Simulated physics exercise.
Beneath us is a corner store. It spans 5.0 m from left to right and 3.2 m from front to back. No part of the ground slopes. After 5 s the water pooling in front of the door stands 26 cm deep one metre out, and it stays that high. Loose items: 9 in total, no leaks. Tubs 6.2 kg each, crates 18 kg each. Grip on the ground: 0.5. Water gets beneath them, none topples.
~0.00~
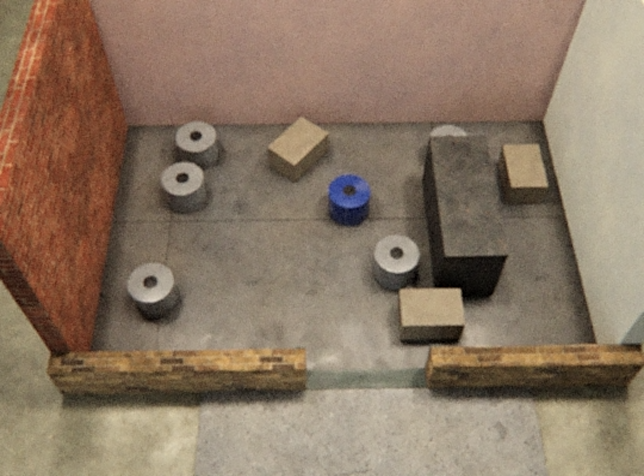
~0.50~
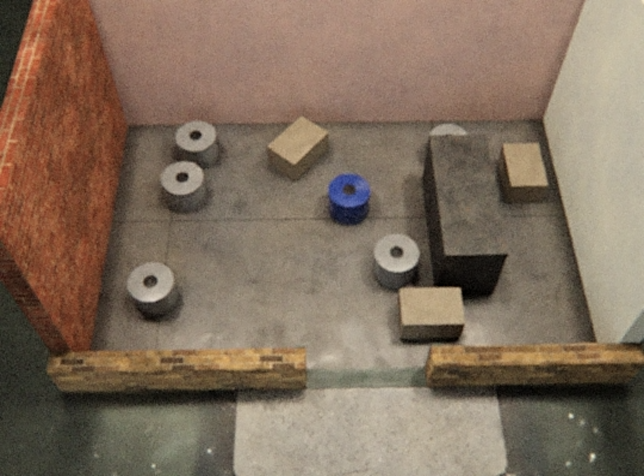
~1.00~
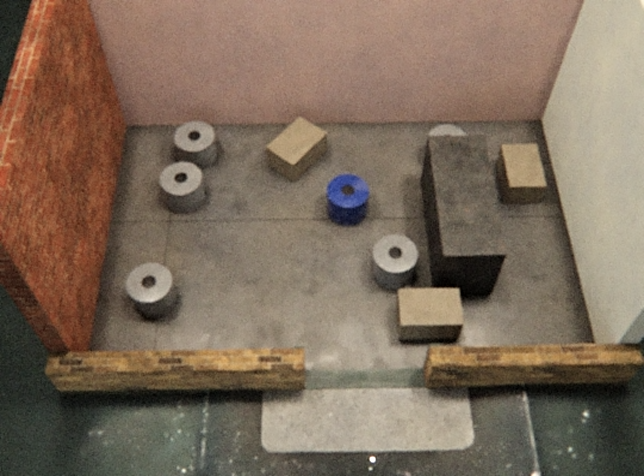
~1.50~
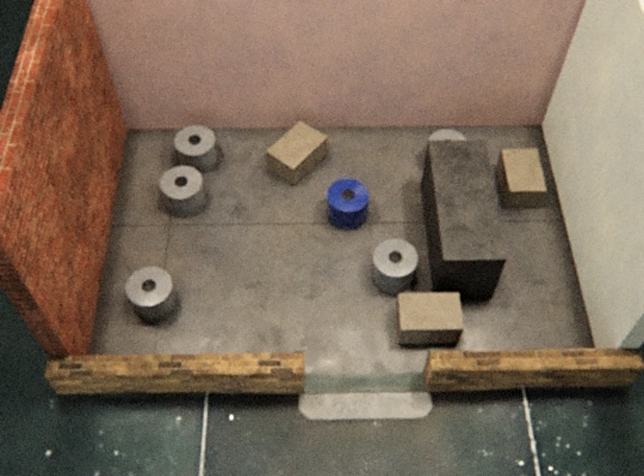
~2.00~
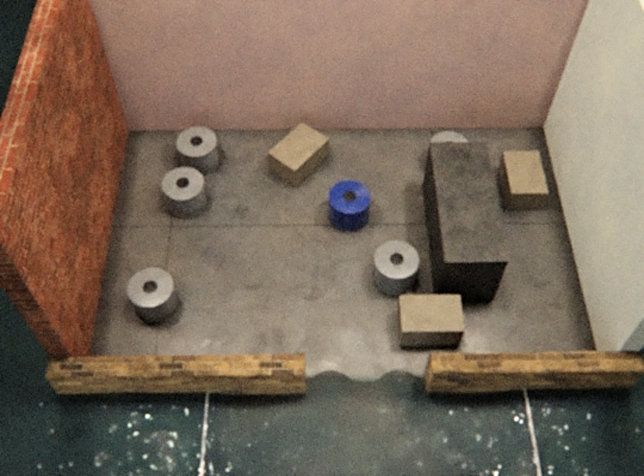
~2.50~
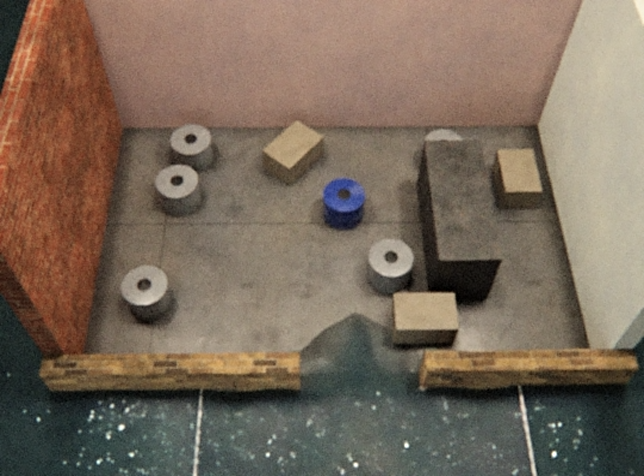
Corner store with a blue tub, grey tubs and crates standing still as dark water closes in outside and enters the doorway.
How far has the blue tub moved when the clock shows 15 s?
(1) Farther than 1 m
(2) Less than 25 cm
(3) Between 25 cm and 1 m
Farther than 1 m.
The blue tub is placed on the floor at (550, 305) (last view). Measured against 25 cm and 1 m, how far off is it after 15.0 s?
Looks like it is swept a long way.
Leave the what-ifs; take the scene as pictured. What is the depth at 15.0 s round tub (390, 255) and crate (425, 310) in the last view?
Roughly 20 and 22 cm.
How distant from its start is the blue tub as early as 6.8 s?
Displacement by then near 100 cm.
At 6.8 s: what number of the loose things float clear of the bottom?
I count 5.
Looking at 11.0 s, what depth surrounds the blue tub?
Near 13 cm deep.
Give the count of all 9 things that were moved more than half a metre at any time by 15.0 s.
The number is 9.
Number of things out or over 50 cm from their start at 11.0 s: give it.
It comes to 8.
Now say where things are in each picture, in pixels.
In the first frame, the blue tub at (349, 191), on the bottom; water covers 0.0 m2; 0 of 9 have shifted.
In the second frame, the blue tub at (349, 190) rests on the ground; water covers 0.0 m2; 0 of 9 have shifted.
In the third frame, the blue tub at (348, 191) rests on the ground; water covers 0.0 m2; 0 of 9 have shifted.
In the fourth frame, the blue tub at (348, 195), on the bottom; water covers 0.0 m2; 0 of 9 have shifted.
In the fifth frame, the blue tub at (350, 197) rests on the ground; water covers 0.0 m2; 0 of 9 have shifted.
In the sixth frame, the blue tub at (344, 195) rests on the ground; water covers 0.5 m2; 0 of 9 have shifted.
After 3.5 s the blue tub is near (344, 195), 0.0 m from its start, aground; 0 afloat.
After 6.8 s the blue tub is near (370, 126), 0.9 m from its start, afloat; 5 afloat.
After 11.0 s the blue tub is near (528, 156), 2.1 m from its start, afloat; 8 afloat.
After 15.0 s the blue tub is near (522, 174), 1.9 m from its start, afloat; 9 afloat.
